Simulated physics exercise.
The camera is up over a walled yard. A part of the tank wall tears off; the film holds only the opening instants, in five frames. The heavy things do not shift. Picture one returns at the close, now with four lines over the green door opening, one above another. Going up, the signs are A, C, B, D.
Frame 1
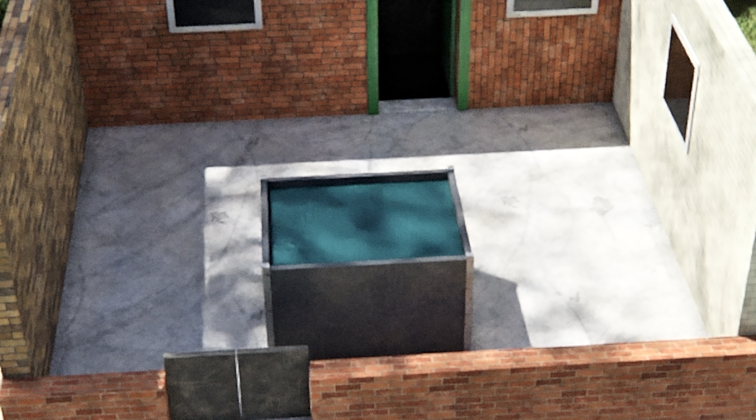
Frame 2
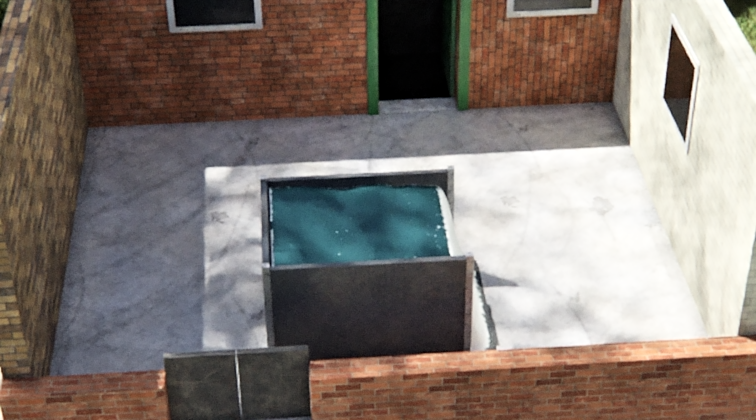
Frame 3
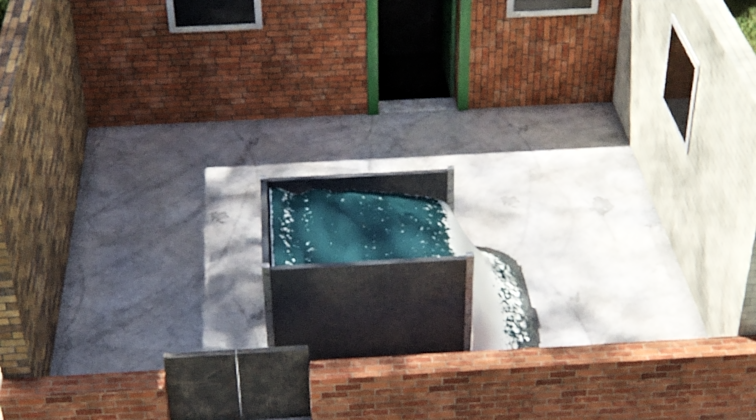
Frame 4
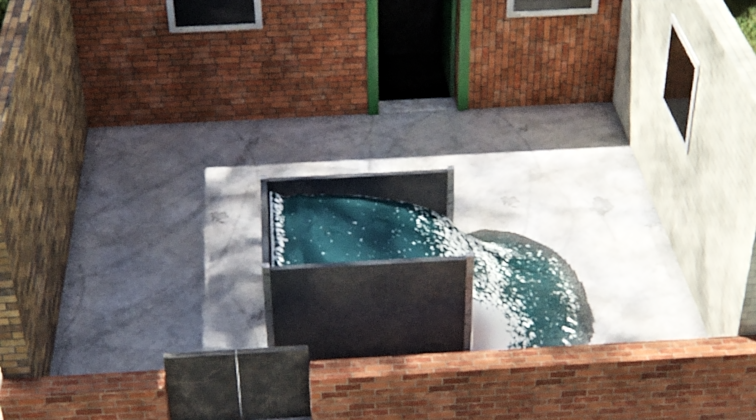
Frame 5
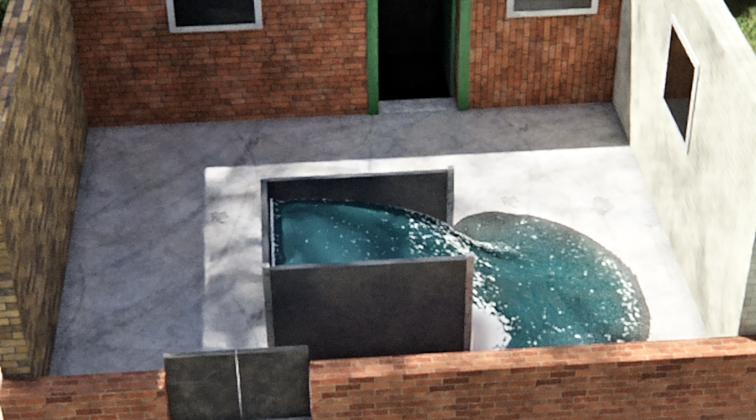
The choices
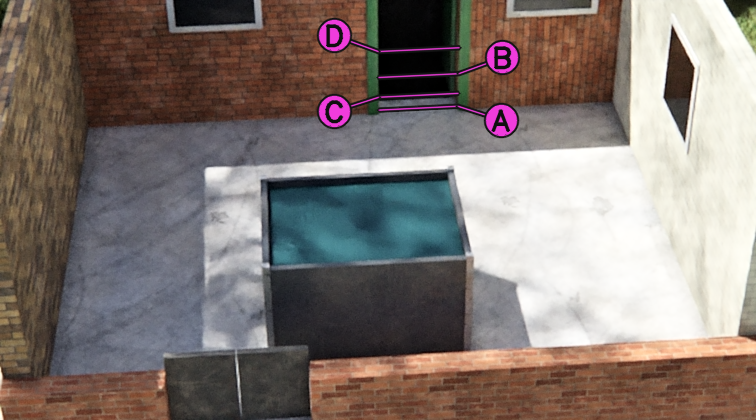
The clip shows a dark tank of blue-green water in a walled yard with a green-framed doorway; its right side opens, and foaming water pours out to the right, spreading across the pale ground in a widening, rounded pool.
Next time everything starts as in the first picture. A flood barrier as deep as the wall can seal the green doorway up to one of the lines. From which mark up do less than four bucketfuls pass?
The answer is line C.
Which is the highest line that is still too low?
A it is.
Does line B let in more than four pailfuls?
No, that is safe.
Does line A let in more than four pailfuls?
Yes, that goes wrong.
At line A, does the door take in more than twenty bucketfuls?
No, it does not.
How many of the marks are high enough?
Three of them.
In magenta, A at (418, 108); B at (418, 75); C at (418, 95); D at (418, 49); from the bottom up A, C, B, D.
Choosing A, about 8 bucketfuls get in.
Choosing B, nothing gets over.
Choosing C, nothing gets over.
Choosing D, nothing gets over.
